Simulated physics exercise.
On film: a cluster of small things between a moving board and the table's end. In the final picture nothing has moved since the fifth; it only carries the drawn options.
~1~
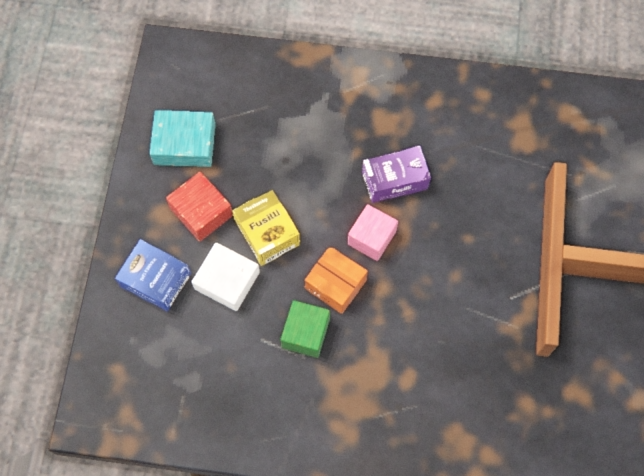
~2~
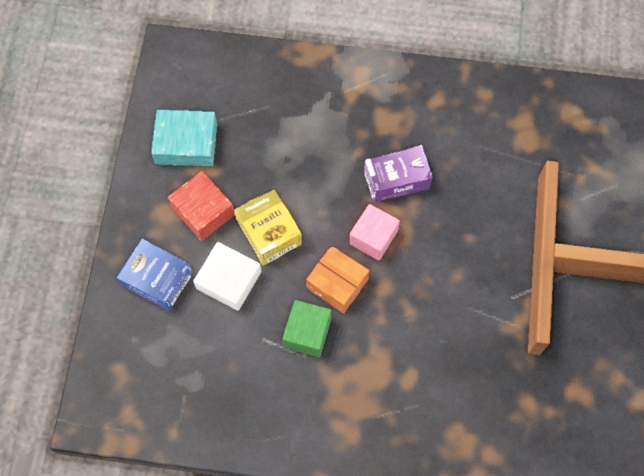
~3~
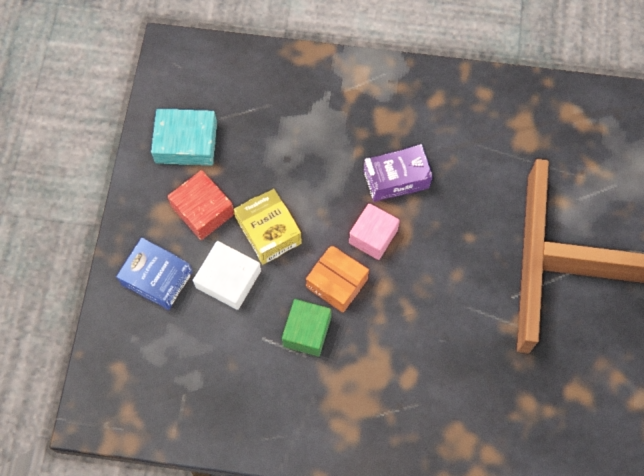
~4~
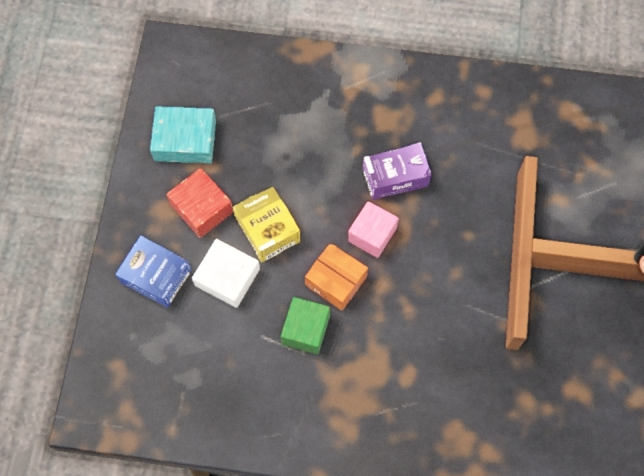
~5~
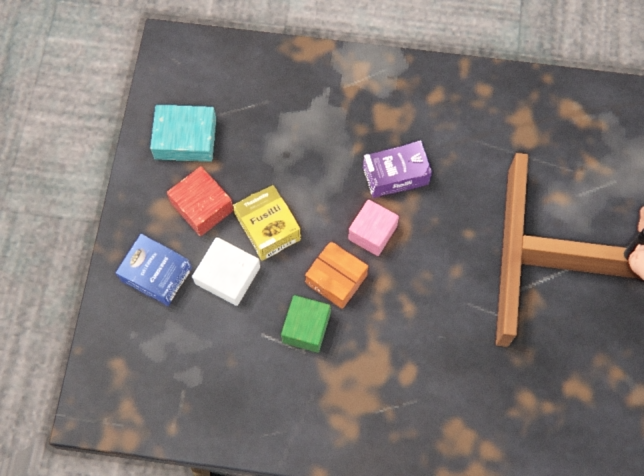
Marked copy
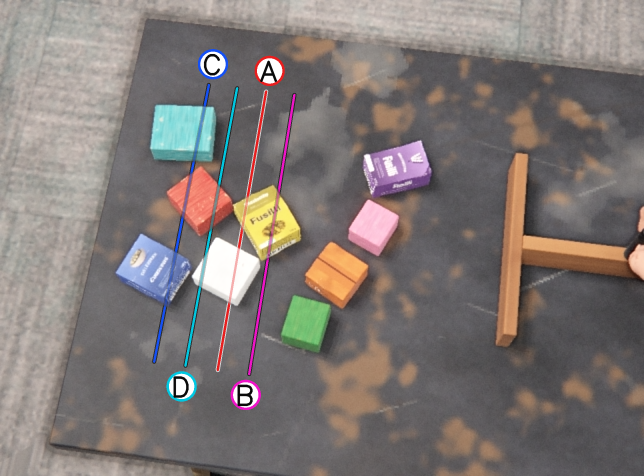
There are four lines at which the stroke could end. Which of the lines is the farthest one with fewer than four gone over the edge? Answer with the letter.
Up to line C.
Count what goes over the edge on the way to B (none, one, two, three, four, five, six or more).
In all, none.
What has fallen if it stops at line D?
The blue packet.
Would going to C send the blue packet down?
Yes.
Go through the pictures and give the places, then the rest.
The first frame shows pink block (373, 233); white block (226, 277); red block (200, 207).
The second frame shows board (549, 249); green block (307, 329).
The third frame shows board (537, 247); purple packet (398, 173).
The fourth frame shows board (526, 244); orange box (336, 277).
The fifth frame shows board (516, 241); pink block (374, 228); white block (227, 272); red block (201, 201).
On the marked copy, A at (243, 223); B at (273, 227); C at (183, 216); D at (213, 220).
Following C. Soon after the start, board (395, 226); purple packet (362, 160); pink block (366, 229).
Later, board (276, 211); blue packet (137, 271); red block (170, 189).
In the end, board (183, 200); red block over the edge; blue packet over the edge; three fallen.
As for the rest, A is within the limit but short; B is within the limit but short; D is within the limit but short.
